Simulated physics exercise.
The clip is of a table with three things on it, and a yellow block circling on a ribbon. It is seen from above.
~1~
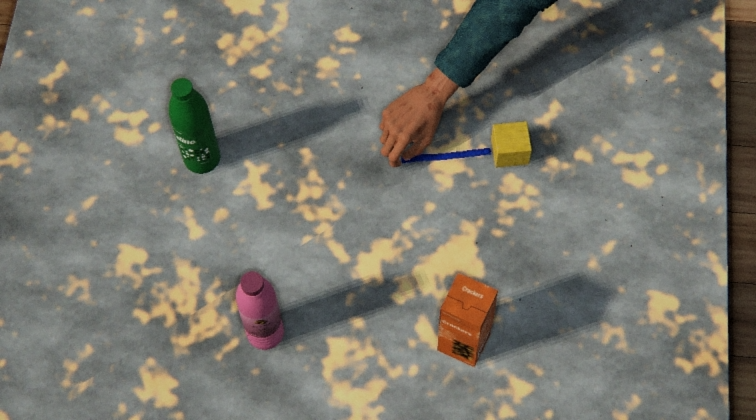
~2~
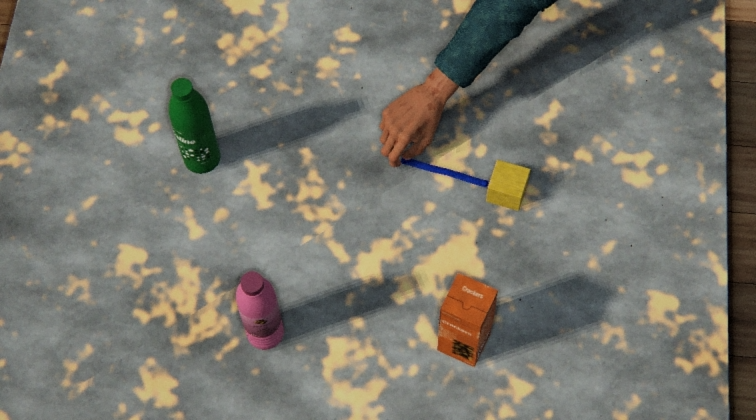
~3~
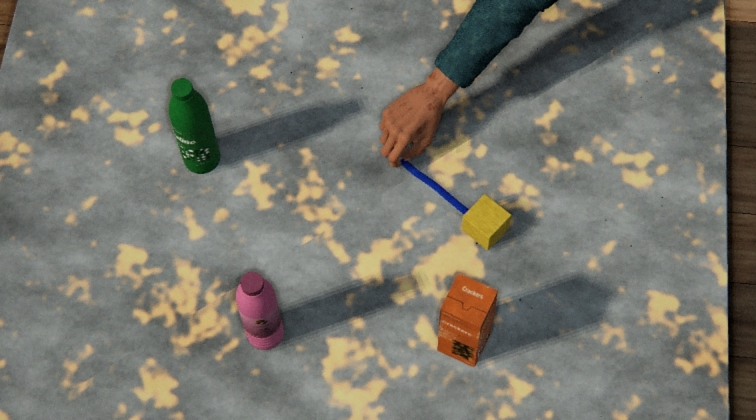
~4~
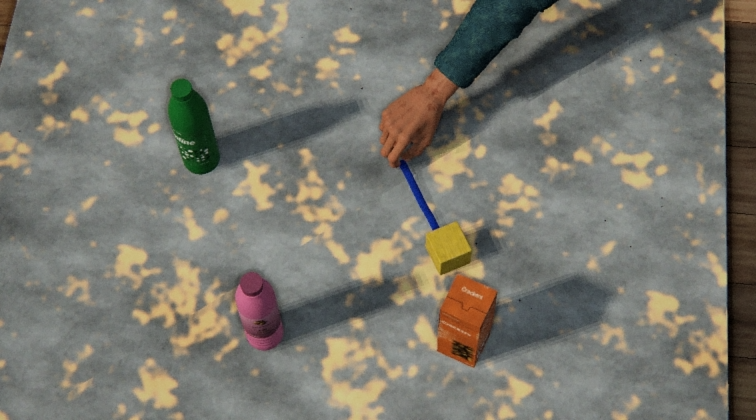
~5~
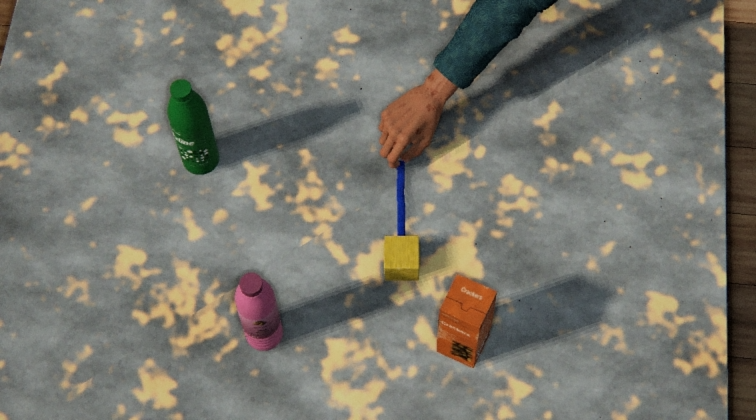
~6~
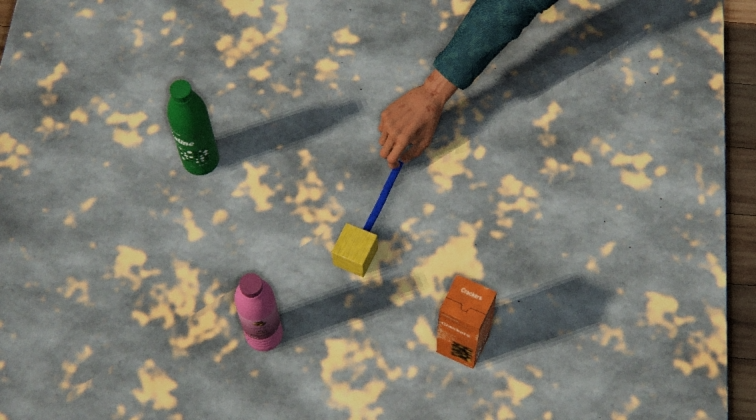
A hand held one end of a blue ribbon while the yellow block on the other end swung clockwise, from the right around to the lower left, past an orange carton and two standing bottles.
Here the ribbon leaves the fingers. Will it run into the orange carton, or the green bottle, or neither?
The orange carton stays untouched; the green bottle gets hit.
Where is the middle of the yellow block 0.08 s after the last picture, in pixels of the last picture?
At about (280, 207).
Then, 0.08 s after the last picture, block near (280, 206).
Then, 0.20 s after the last picture, block near (199, 158); green bottle pushed aside.
At rest, block near (151, 132); green bottle knocked over. The orange carton remains clear and the green bottle takes the knock.
